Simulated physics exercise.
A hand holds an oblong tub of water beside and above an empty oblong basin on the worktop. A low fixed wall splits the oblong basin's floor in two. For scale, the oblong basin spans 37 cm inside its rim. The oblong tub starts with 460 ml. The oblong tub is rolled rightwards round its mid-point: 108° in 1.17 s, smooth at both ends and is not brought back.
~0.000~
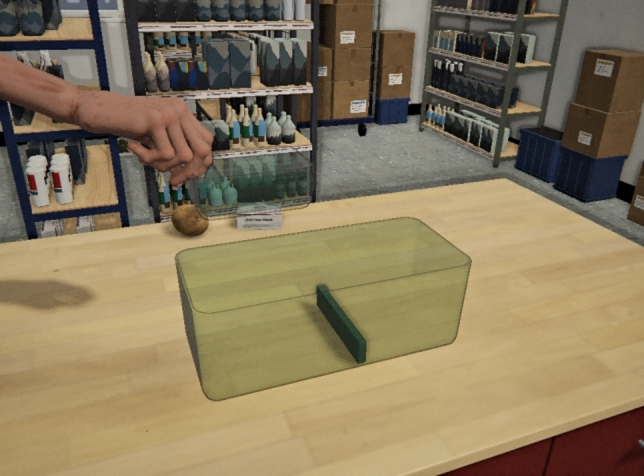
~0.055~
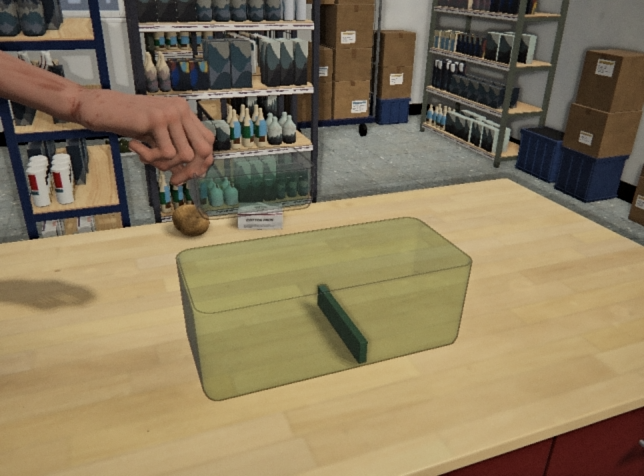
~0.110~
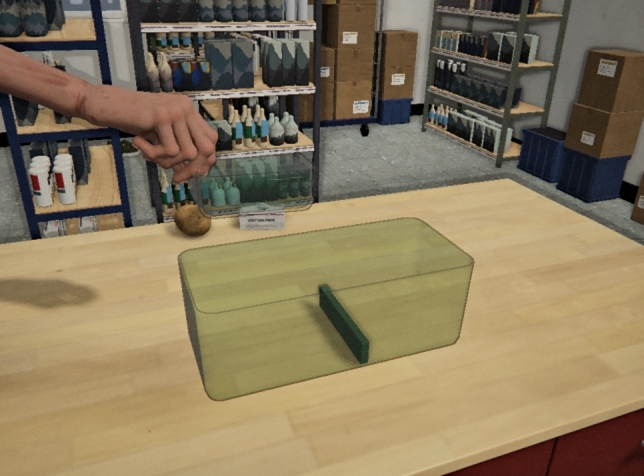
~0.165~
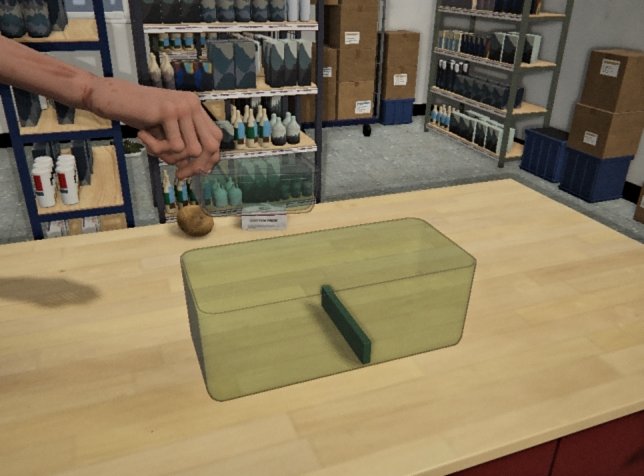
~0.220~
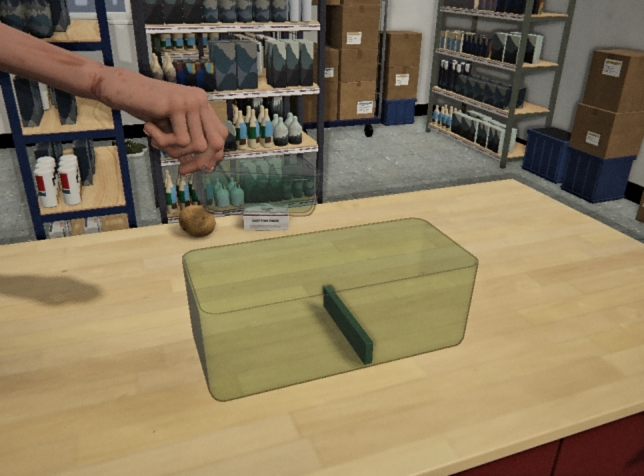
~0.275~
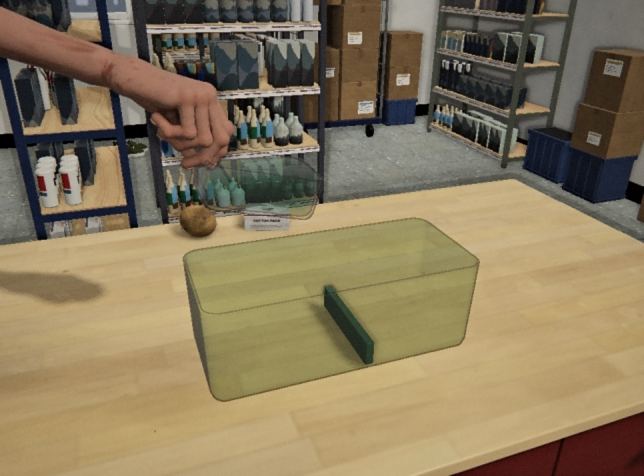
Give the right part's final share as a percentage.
The far part has some 66 per cent.
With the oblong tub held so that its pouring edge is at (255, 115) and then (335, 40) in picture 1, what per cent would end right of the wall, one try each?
First 5, then 75 per cent.
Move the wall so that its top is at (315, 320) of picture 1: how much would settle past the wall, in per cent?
In that case some 80 per cent.
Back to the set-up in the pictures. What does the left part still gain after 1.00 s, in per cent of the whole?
Near 6 in a hundred.
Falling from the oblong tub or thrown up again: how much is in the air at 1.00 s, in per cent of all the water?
Near 4 in a hundred.
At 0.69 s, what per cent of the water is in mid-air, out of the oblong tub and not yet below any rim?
About 36 per cent.
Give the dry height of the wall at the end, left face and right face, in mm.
Left about 30 mm, right about 22 mm.
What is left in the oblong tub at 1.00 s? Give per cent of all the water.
Near 3 in a hundred.
By 0.69 s the tilt is 70° and 22 per cent is still to pour, 7 is left of the wall and 35 right of it.
By 1.00 s the tilt is 102° and 3 per cent is still to pour, 28 is left of the wall and 65 right of it.
By 1.32 s the tilt is 108° and 0 per cent is still to pour, 34 is left of the wall and 66 right of it.
By 1.67 s the tilt is 108° and 0 per cent is still to pour, 34 is left of the wall and 66 right of it.
At rest 34 per cent lies left of the wall, 66 right of it and 0 outside.
